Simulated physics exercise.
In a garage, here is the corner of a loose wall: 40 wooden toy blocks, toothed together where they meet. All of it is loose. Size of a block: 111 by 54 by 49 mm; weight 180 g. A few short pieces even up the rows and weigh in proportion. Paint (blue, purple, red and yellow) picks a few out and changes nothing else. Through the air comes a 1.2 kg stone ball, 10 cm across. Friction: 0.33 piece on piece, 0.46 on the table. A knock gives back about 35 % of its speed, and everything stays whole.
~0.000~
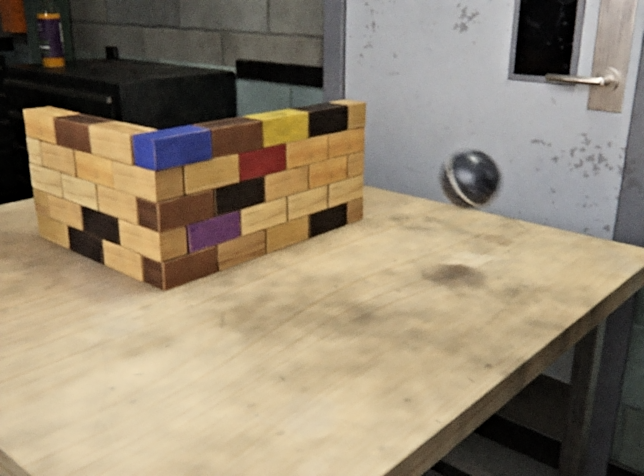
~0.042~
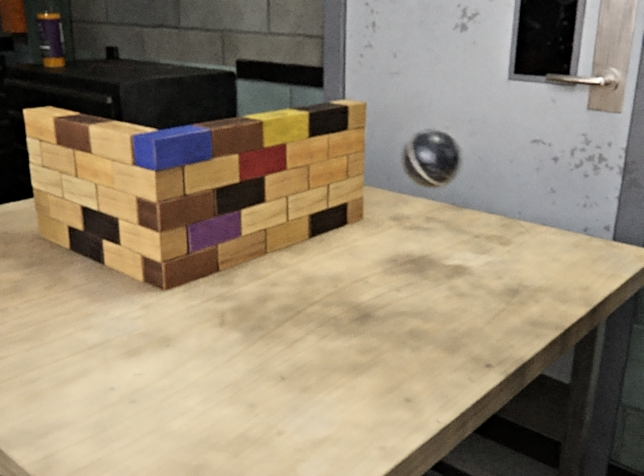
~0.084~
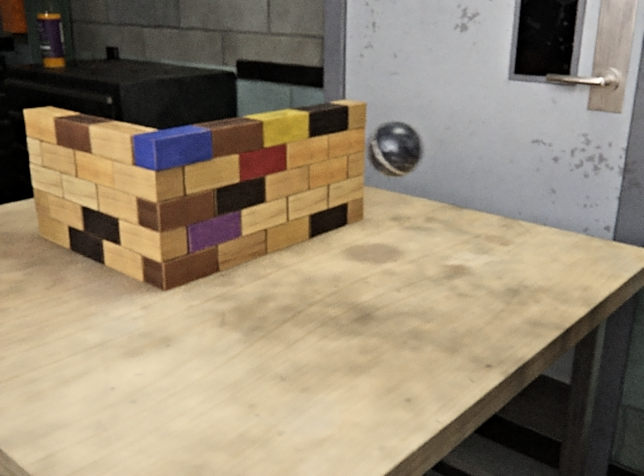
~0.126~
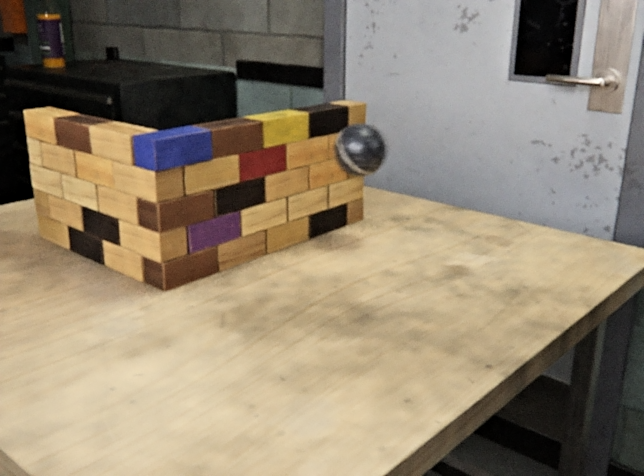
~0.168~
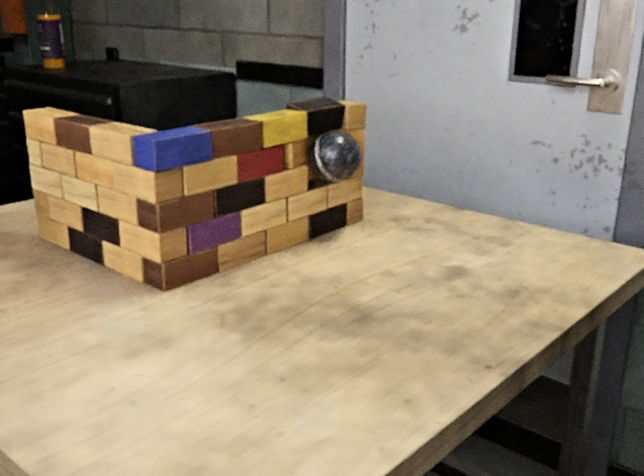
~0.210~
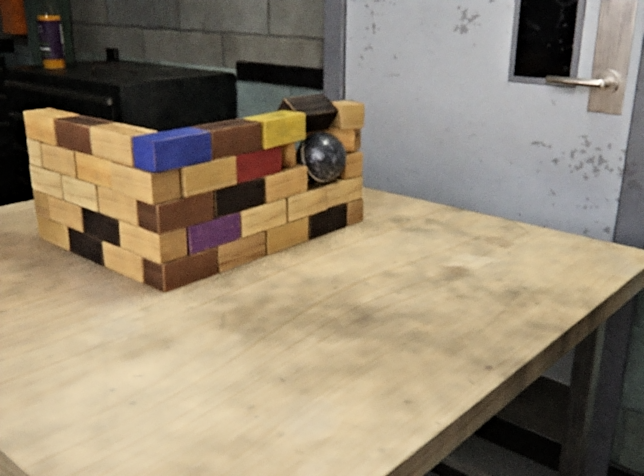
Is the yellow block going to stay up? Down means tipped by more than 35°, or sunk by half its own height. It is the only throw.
In the end the yellow block falls.
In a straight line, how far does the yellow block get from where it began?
Roughly 27 cm away.
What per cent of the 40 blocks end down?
Roughly 20 per cent of them.
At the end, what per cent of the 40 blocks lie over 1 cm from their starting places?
20 per cent.
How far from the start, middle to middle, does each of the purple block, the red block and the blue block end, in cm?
About: Purple 0, red 0, blue 0.
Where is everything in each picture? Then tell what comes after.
In the first picture (each place is the centre of the face we see best), ball (471, 180) 26 cm from contact, 2.0 m/s; yellow block (287, 130); red block (264, 163); purple block (216, 231); all as stacked.
Ball (431, 159) 18 cm from contact, 1.9 m/s; yellow block (287, 130), in the second picture.
Ball (395, 149) 10 cm from contact, 1.8 m/s; yellow block (287, 130), in the third picture.
Ball (361, 150) 26 mm from contact, 1.9 m/s; yellow block (287, 130), in the fourth picture.
Ball (335, 157) after contact, 1.2 m/s; yellow block (287, 130); red block (261, 164) moved 5 mm; steepest lean 11°, the block at (325, 120); 5 have shifted, in the fifth picture.
Ball (321, 158) after contact, 0.8 m/s; yellow block (286, 131); red block (261, 164) moved 7 mm; blue block (184, 152); steepest lean 35°, the block at (315, 123); 1 of the 40 blocks down, 10 disturbed in all, in the sixth picture.
By 0.28 s, ball still moving; 2 of the 40 blocks down; yellow block moved 14 mm.
By 0.40 s, ball still moving; 6 of the 40 blocks down; yellow block tilted 36°.
By 0.58 s, ball still moving; 7 of the 40 blocks down; yellow block on its side.
By 0.86 s, ball still moving; 7 of the 40 blocks down; yellow block 19 cm lower.
When it is over (1.5 s), ball rolling away; 7 of the 40 blocks down; yellow block 20 cm lower; blue block unmoved; red block moved 7 mm. In pixels of the last frame, middles, yellow block near (243, 206), blue block near (173, 149).
